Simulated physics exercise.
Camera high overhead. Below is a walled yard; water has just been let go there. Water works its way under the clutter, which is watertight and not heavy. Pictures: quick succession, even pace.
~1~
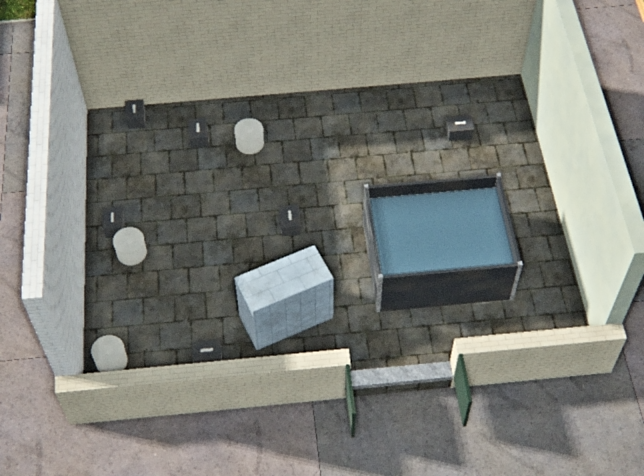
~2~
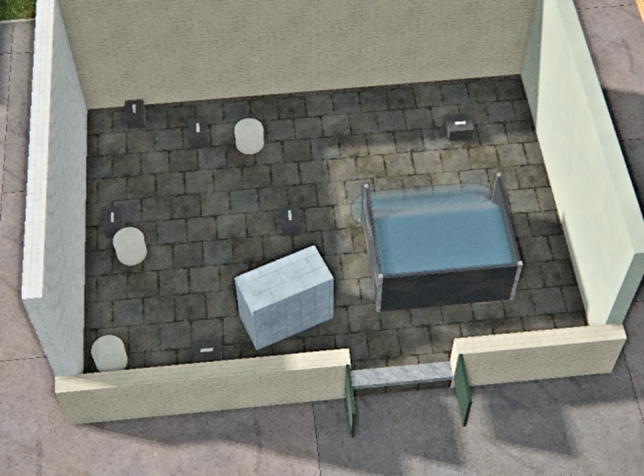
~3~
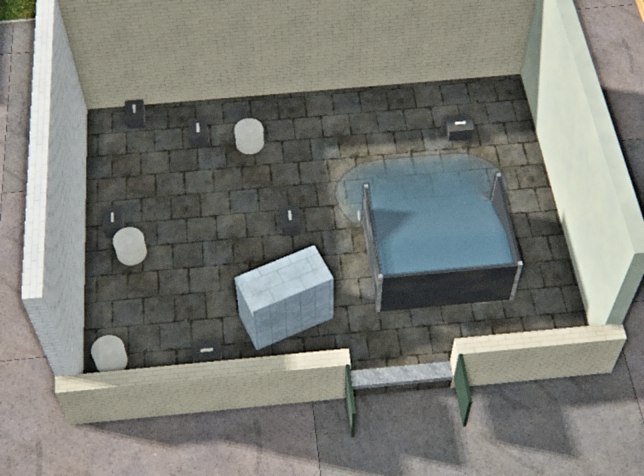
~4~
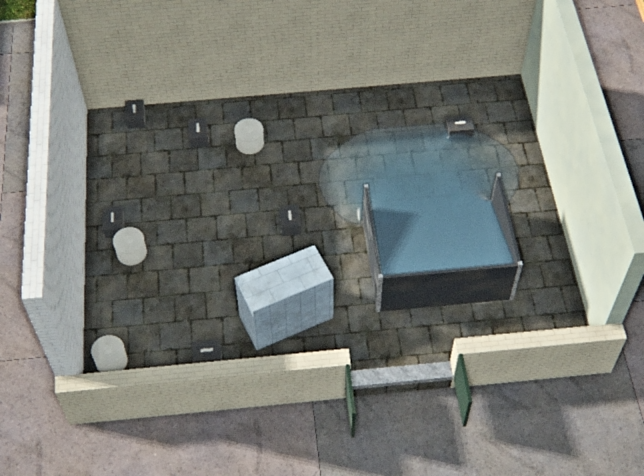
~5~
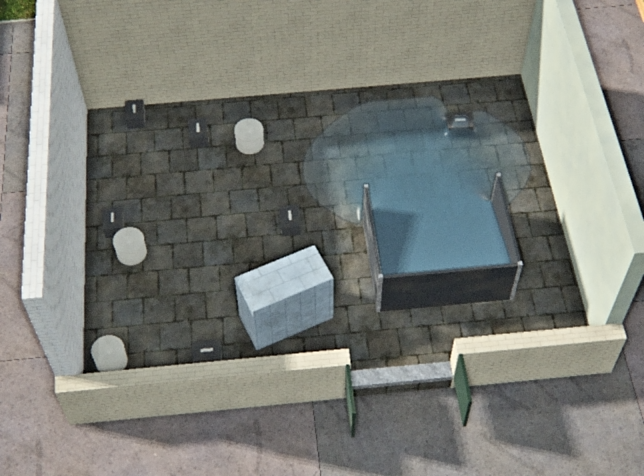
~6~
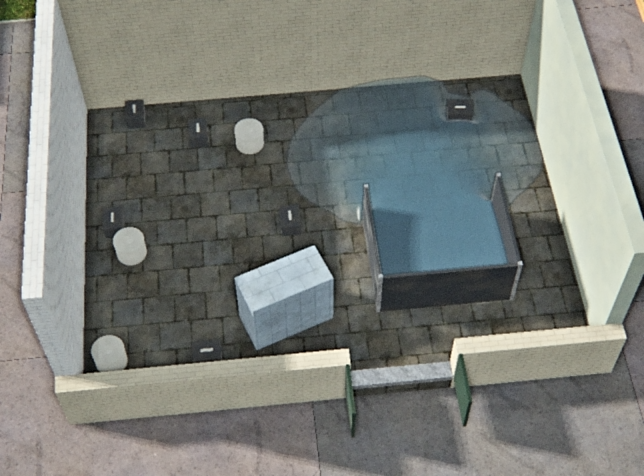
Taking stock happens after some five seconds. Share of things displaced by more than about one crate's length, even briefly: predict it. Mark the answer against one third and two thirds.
One to two thirds of them.
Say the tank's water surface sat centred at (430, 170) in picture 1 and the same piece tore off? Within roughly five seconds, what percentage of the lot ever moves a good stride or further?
It comes to some 70 %.
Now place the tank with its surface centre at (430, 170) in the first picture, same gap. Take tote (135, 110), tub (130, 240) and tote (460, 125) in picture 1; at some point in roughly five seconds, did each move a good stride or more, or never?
Covered the distance, covered the distance, covered the distance.
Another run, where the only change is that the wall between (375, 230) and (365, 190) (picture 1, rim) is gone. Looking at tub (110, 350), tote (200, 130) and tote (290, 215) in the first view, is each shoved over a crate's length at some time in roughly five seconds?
Got that far, got that far, got that far.
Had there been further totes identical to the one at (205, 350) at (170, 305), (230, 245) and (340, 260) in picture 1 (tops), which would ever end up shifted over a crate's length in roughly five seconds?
In sequence: Hardly budges; hardly budges; hardly budges.
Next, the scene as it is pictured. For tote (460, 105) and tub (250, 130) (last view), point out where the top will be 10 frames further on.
My guess: Roughly (509, 77), then roughly (218, 125).
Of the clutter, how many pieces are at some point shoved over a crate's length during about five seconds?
That works out to 6.
A moment on, 1 of 10 are well off their spots; 0 afloat.
Next, 1 of 10 are well off their spots; 2 afloat.
Later, 4 of 10 are well off their spots; 2 afloat.
In the end, 6 of 10 are well off their spots, and 6 have been at some point; 4 afloat.
